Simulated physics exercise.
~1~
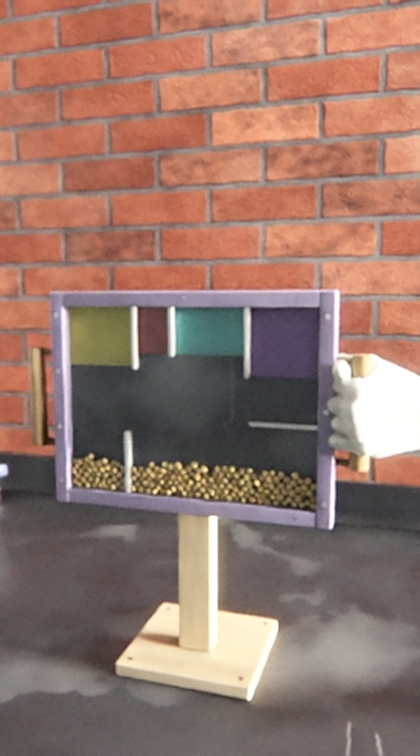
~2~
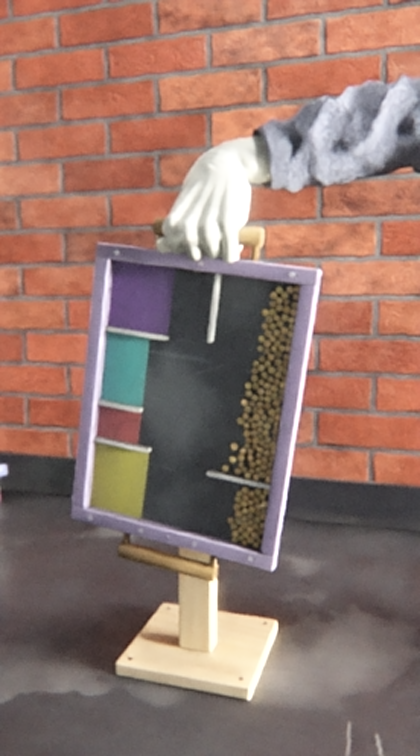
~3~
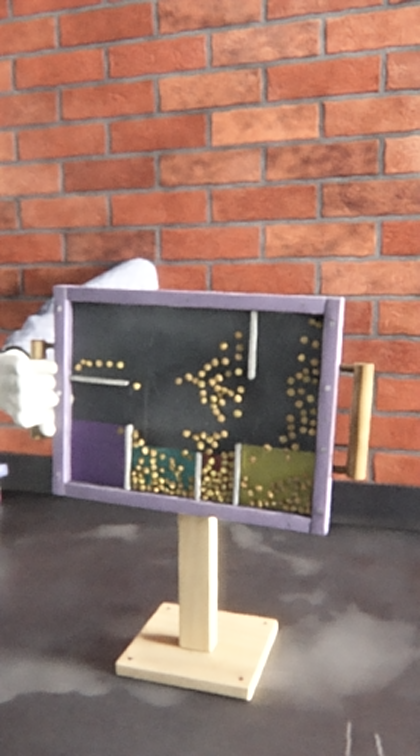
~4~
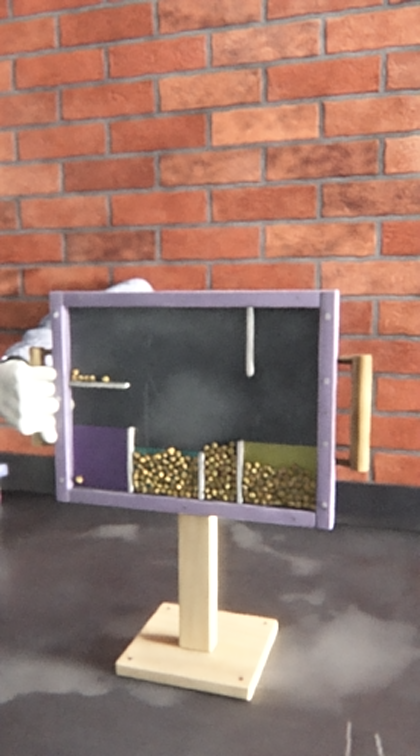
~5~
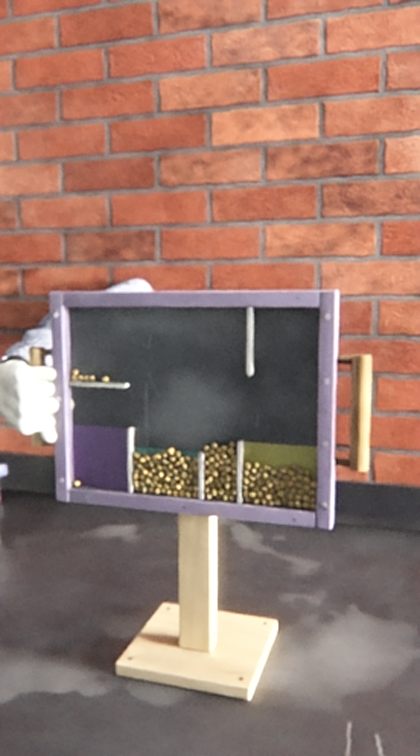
At first, a purple-framed box stands upright on a wooden stand before a brick wall, chickpeas lying along its bottom beneath four coloured pockets, while a white-gloved hand holds the right side. The hand turns the box counterclockwise until it is on its side, with the chickpeas banked up along the right. It carries on to the left, turning the box nearly upside down as chickpeas scatter and drop towards the pockets. The box then stops fully inverted. Finally, the chickpeas lie still in the turquoise, red and yellow pockets, with a few on a ledge and the purple pocket almost empty.
